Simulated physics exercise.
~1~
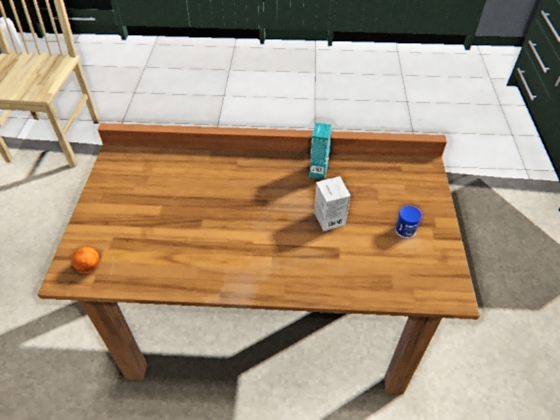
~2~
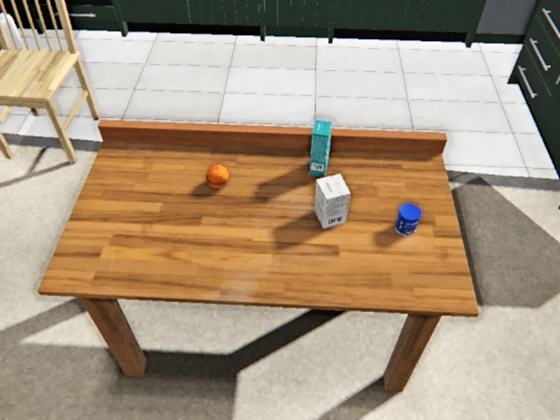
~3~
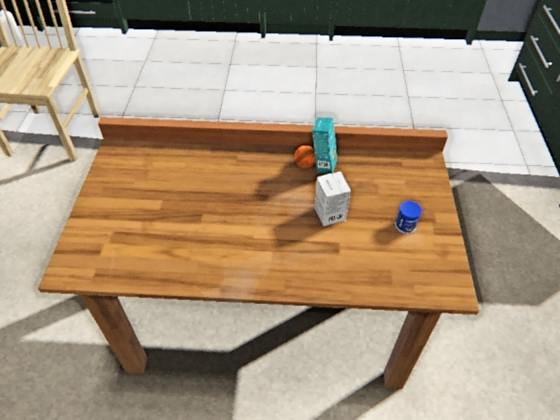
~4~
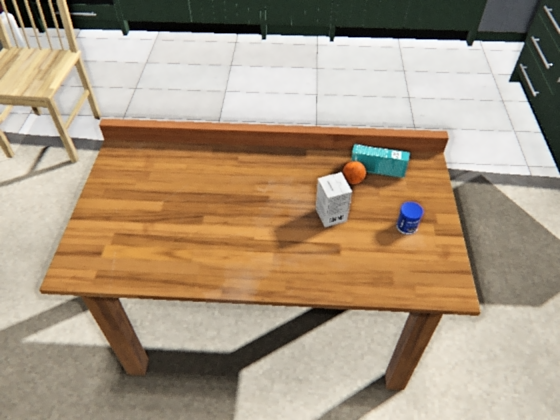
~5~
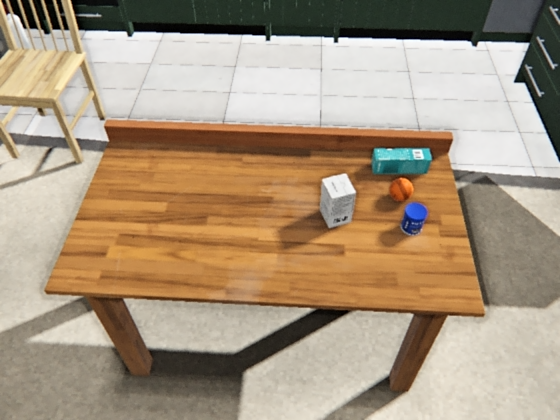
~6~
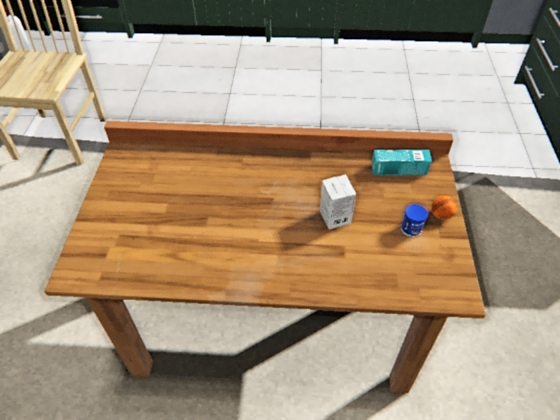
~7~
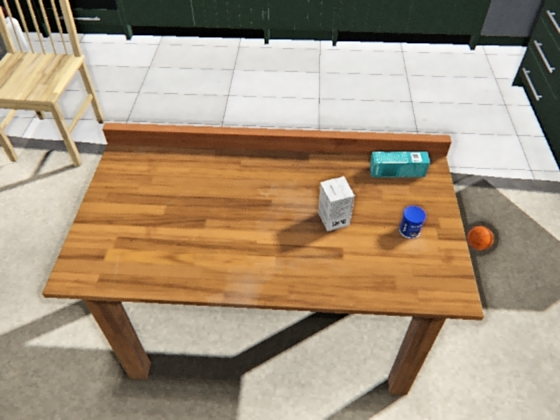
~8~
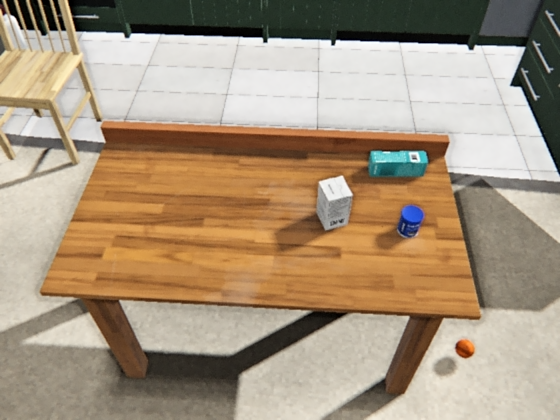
A wooden table held a white carton, a turquoise carton and a blue tin as an orange ball rolled across it, knocked the turquoise carton onto its side, passed the tin and dropped off the right edge, ending on the floor.
